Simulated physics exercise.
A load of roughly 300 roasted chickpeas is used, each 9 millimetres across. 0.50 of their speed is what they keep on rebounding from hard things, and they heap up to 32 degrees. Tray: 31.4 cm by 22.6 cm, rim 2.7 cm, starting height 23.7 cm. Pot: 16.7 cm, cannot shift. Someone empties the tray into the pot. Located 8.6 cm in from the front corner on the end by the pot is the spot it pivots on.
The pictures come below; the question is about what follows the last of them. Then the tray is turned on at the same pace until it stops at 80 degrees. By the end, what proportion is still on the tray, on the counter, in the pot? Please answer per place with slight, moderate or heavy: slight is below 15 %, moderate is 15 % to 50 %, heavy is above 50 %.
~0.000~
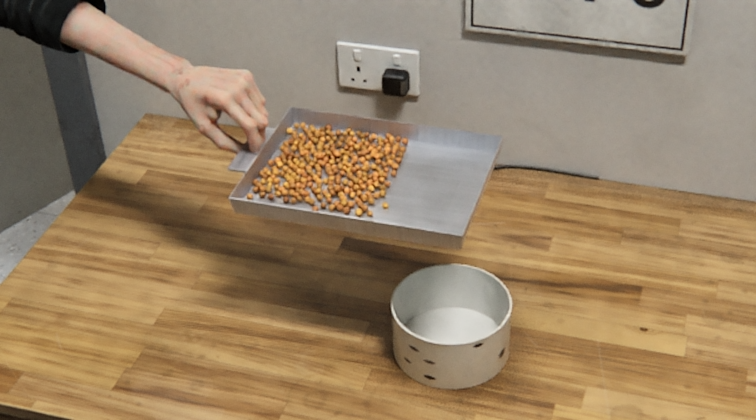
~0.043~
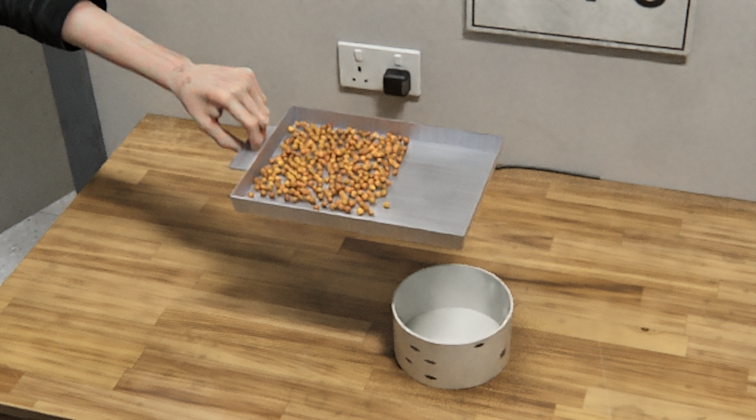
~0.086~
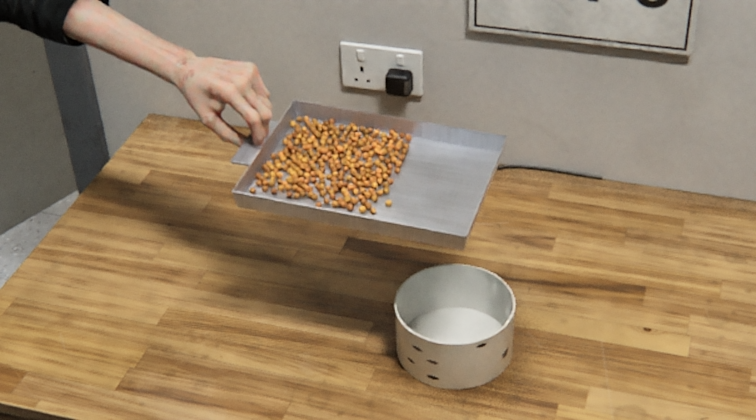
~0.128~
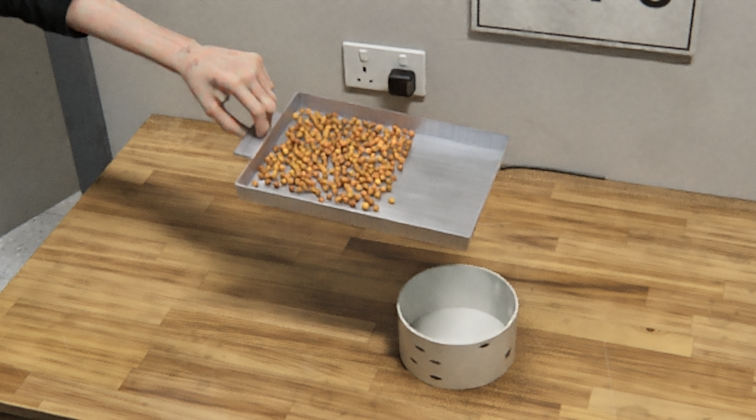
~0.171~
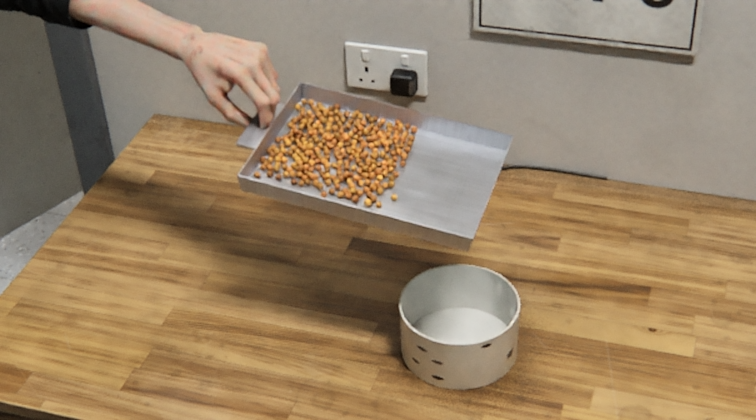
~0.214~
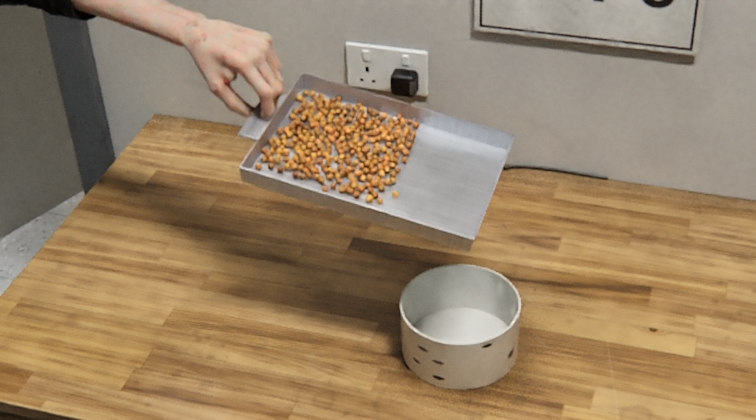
Per place: Tray heavy, counter moderate, pot slight.
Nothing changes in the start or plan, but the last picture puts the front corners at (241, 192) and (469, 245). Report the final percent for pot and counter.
In the pot: 10 per cent; on the counter: 5 per cent.
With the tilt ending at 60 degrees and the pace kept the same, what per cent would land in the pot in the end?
It would land at about 0 percent.
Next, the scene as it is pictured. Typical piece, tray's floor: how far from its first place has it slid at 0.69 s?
Displacement on the tray: Roughly 13 cm.
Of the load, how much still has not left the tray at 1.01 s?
It comes to near 80 per cent.
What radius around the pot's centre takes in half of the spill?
20 cm.
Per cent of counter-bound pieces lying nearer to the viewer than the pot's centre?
Near 60 in a hundred.
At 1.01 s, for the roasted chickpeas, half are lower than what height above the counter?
Some 26 cm.
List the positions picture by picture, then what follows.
In the first picture, tray tilt 0 degrees, front corners at (233, 196) and (460, 233); middle of the pieces at (328, 167); pot at (451, 302).
In the second picture, tray tilt 1 degrees, front corners at (234, 195) and (461, 233); middle of the pieces at (329, 165).
In the third picture, tray tilt 2 degrees, front corners at (236, 190) and (464, 234); middle of the pieces at (331, 162).
In the fourth picture, tray tilt 5 degrees, front corners at (239, 183) and (467, 235), lowest corner right front; middle of the pieces at (334, 156).
In the fifth picture, tray tilt 8 degrees, front corners at (242, 174) and (470, 236), lowest corner right front; middle of the pieces at (337, 150).
In the sixth picture, tray tilt 11 degrees, front corners at (243, 166) and (472, 237), lowest corner right front; middle of the pieces at (338, 143); pot at (460, 303). Its pace works out near 70 degrees a second.
After 0.69 s, tilt 44 degrees; the tray holds 100 %, the pot 0 %.
After 1.01 s, tilt 66 degrees; the tray holds 80 %, the pot 0 %.
After 1.42 s, tilt 80 degrees; the tray holds 75 %, the pot 0 %.
In the end, at 2.1 s, tray 75 %, counter 25 %, pot 0 %.
